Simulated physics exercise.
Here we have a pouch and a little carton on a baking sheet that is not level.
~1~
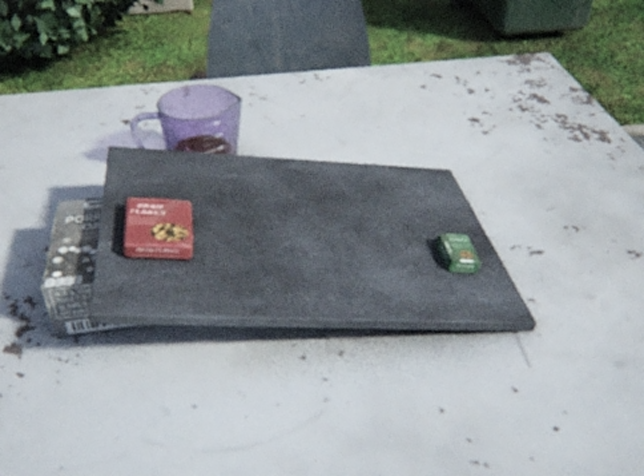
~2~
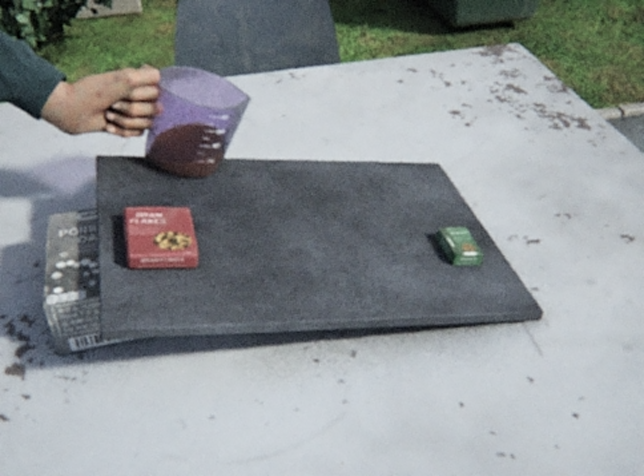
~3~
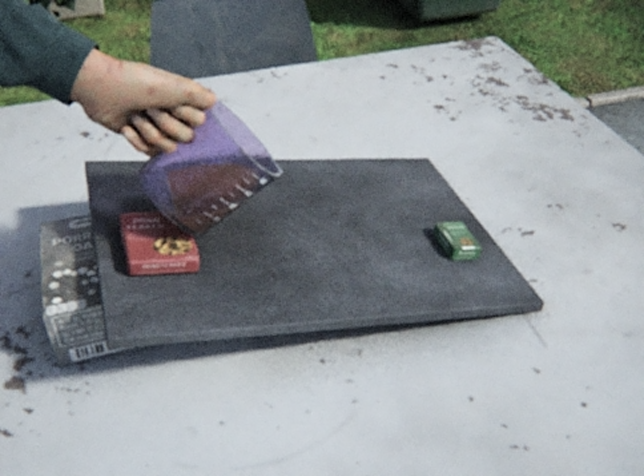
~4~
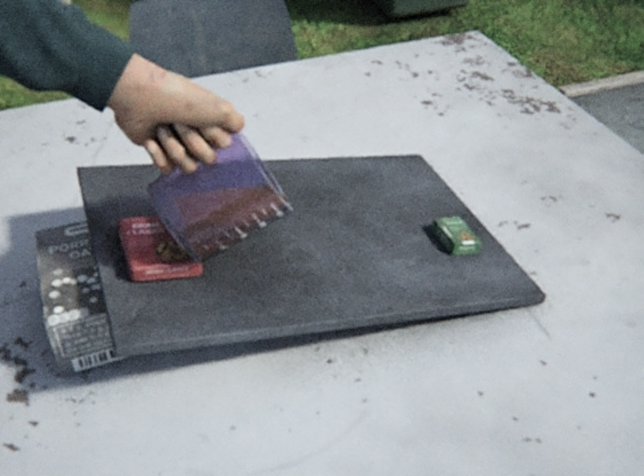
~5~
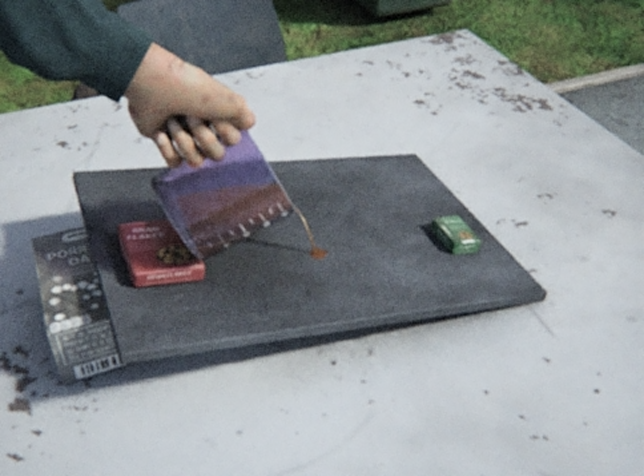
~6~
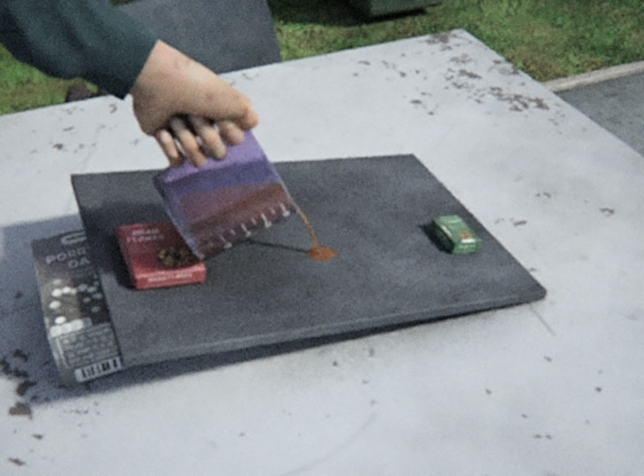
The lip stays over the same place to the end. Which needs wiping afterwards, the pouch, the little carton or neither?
On the left the pouch remains untouched, on the right the little carton ends up in the puddle.
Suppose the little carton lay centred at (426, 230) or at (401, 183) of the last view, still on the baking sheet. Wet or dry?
In the first try it ends up in the puddle; in the second it escapes.
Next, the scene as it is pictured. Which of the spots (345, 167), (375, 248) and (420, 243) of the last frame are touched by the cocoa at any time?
First dry, second wet, third reached.
Soon after, it runs down to the right; the pouch is dry; the little carton is wet.
Later, it runs down to the right and off the end; the pouch is dry; the little carton is wet.
In the end, it runs down to the right and off the end; the pouch is dry; the little carton is wet.
